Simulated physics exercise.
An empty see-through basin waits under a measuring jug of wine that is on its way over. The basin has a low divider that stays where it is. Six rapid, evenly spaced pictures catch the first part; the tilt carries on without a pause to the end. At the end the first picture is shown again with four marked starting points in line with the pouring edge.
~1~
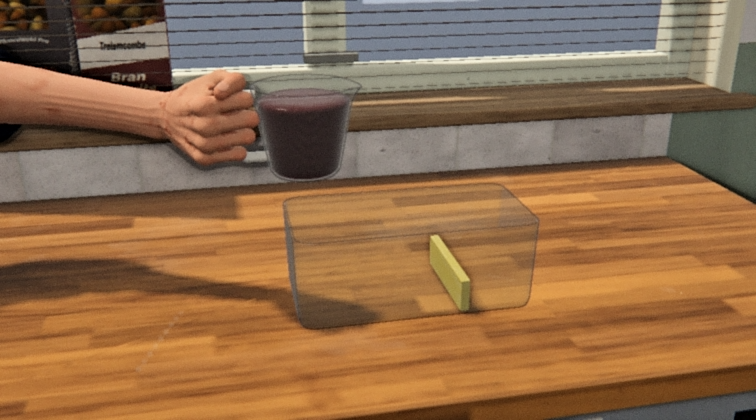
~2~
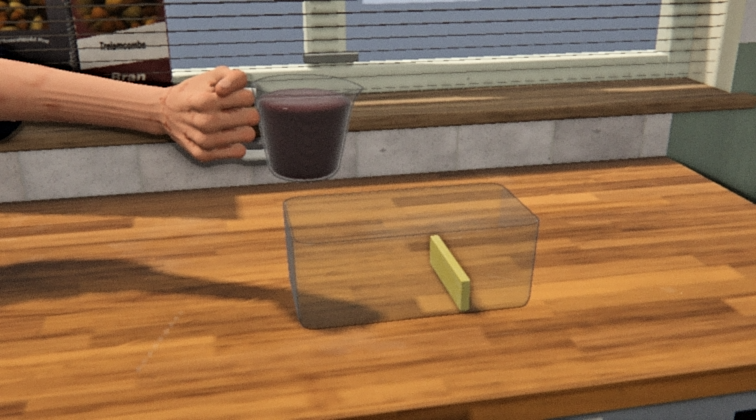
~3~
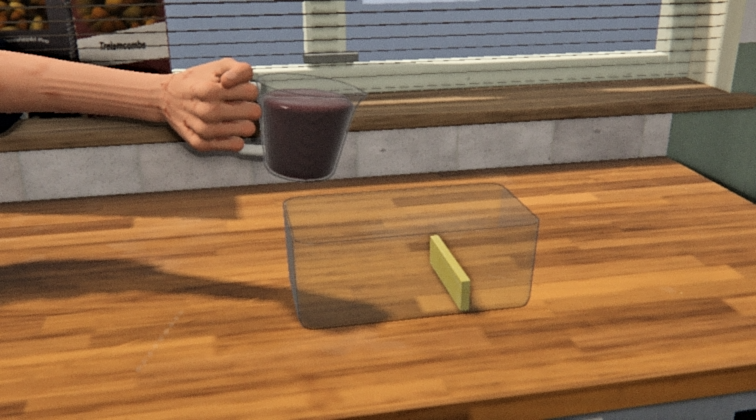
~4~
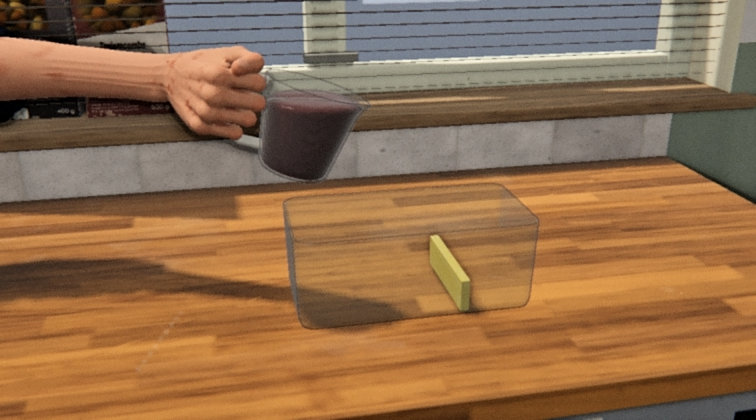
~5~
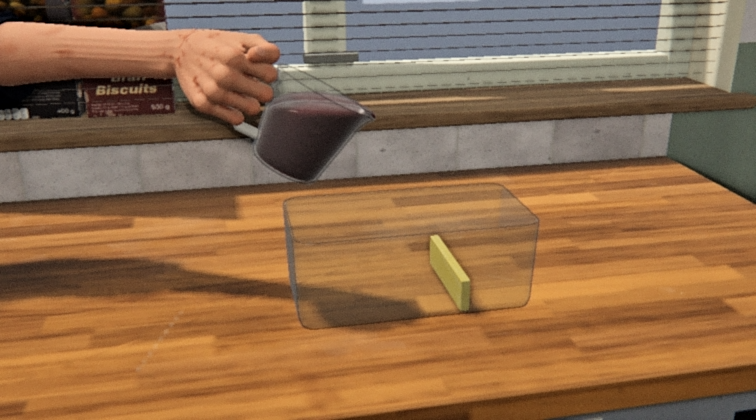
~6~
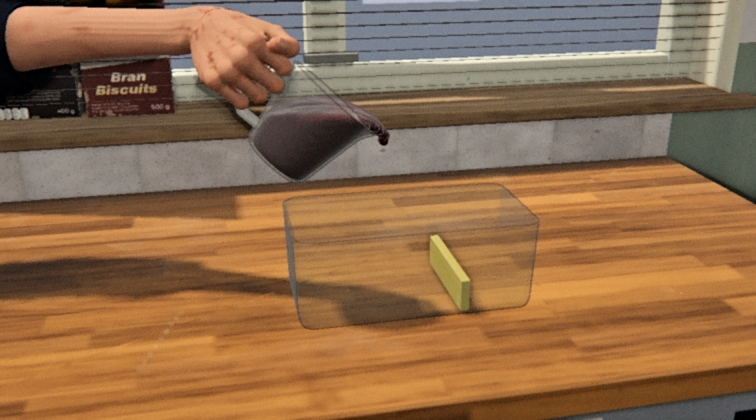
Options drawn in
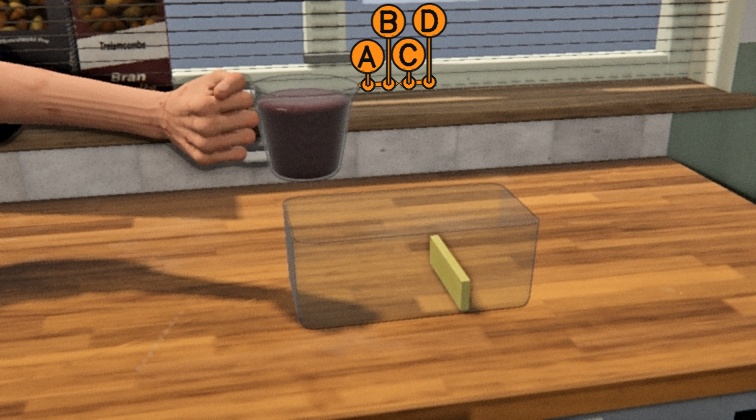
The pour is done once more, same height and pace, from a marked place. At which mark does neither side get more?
C works best here.
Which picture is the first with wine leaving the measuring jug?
In picture 5.
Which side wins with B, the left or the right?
More ends on the left.
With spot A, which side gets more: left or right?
The left side.
On the marked copy, A at (367, 84); B at (388, 83); C at (408, 82); D at (429, 82).
Choosing A, about 91 % ends left of the wall and 6 % right of it; 3 % is lost outside.
Choosing B, about 86 % ends left of the wall and 13 % right of it.
Choosing C, about 48 % ends left of the wall and 50 % right of it.
Choosing D, about 22 % ends left of the wall and 75 % right of it; 3 % is lost outside.
